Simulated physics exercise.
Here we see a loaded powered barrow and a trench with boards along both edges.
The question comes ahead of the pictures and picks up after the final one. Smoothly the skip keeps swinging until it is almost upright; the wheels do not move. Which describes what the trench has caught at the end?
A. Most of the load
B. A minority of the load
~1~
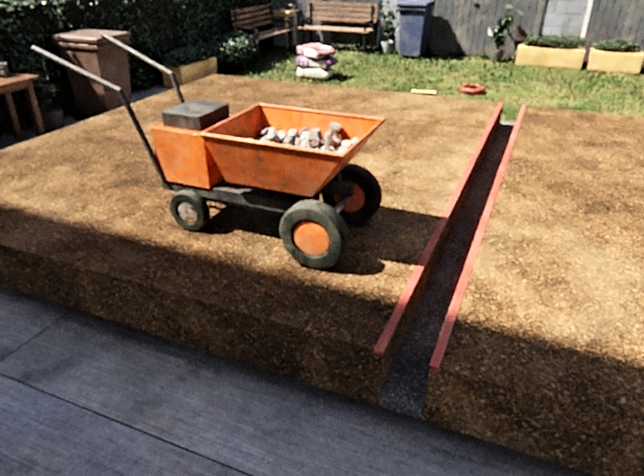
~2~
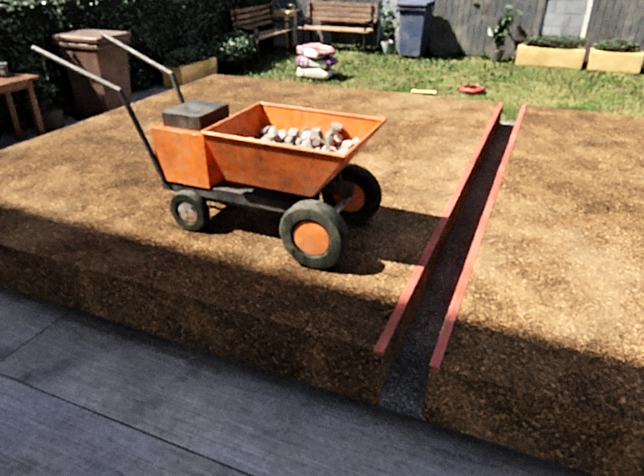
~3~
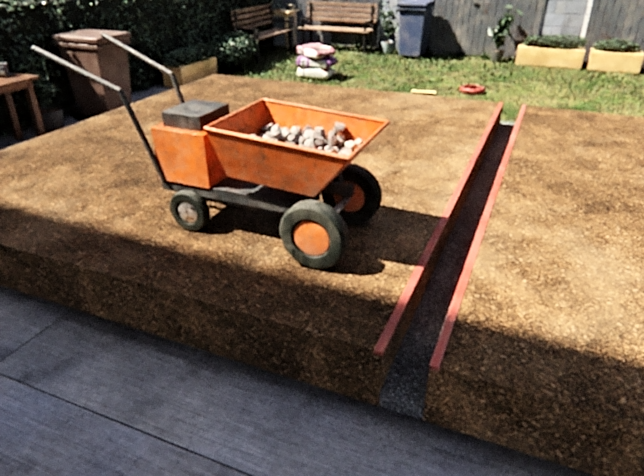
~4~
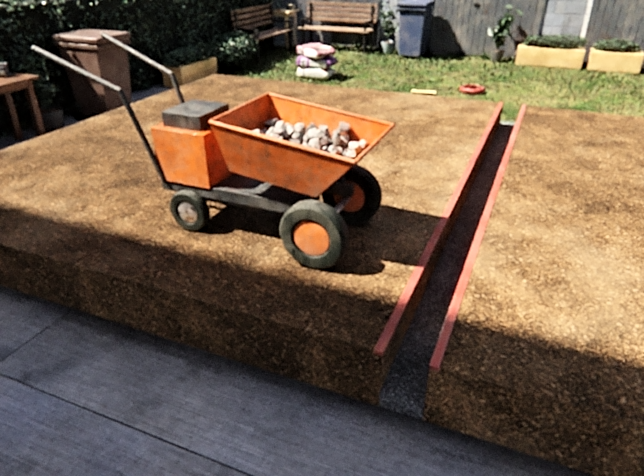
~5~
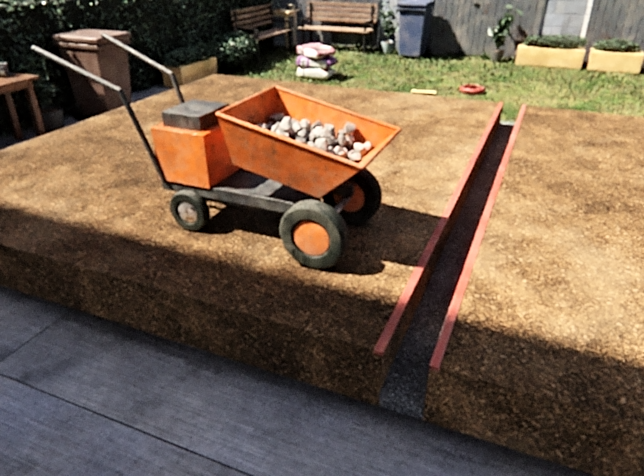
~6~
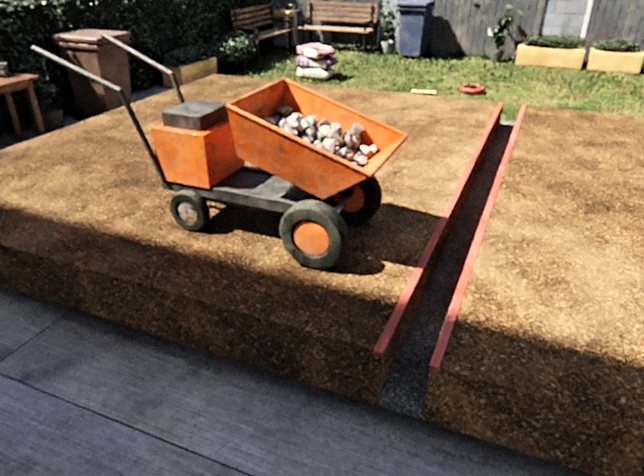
A, most of the load.
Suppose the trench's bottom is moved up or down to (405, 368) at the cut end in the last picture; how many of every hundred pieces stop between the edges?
Roughly 50 in a hundred.
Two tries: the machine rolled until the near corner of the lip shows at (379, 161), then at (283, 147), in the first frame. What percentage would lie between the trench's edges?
Roughly 40 per cent at the first spot and 20 per cent at the second.
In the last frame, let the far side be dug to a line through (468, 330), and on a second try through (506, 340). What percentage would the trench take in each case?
The first try gives 100 percent, then the second gives 100 percent.
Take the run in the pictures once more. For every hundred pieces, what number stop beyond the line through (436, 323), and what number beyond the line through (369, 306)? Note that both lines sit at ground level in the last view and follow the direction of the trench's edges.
Around 20 per cent for the first, and 100 per cent for the second.
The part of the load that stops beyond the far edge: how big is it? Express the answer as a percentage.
Share of load: Near 5 %.
Shortly afterwards, skip tipped steeply; the whole lot in the skip.
Next, skip tipped right over; the bulk in the skip; only a few short of the trench; a little in or heaped over the trench; only a few beyond it; only a few falling.
Some moments later, skip tipped right over; a little in the skip; only a few short of the trench; the bulk in or heaped over the trench; a little beyond it.
In the end, skip tipped right over; only a few in the skip; a little short of the trench; the bulk in or heaped over the trench; only a few beyond it.
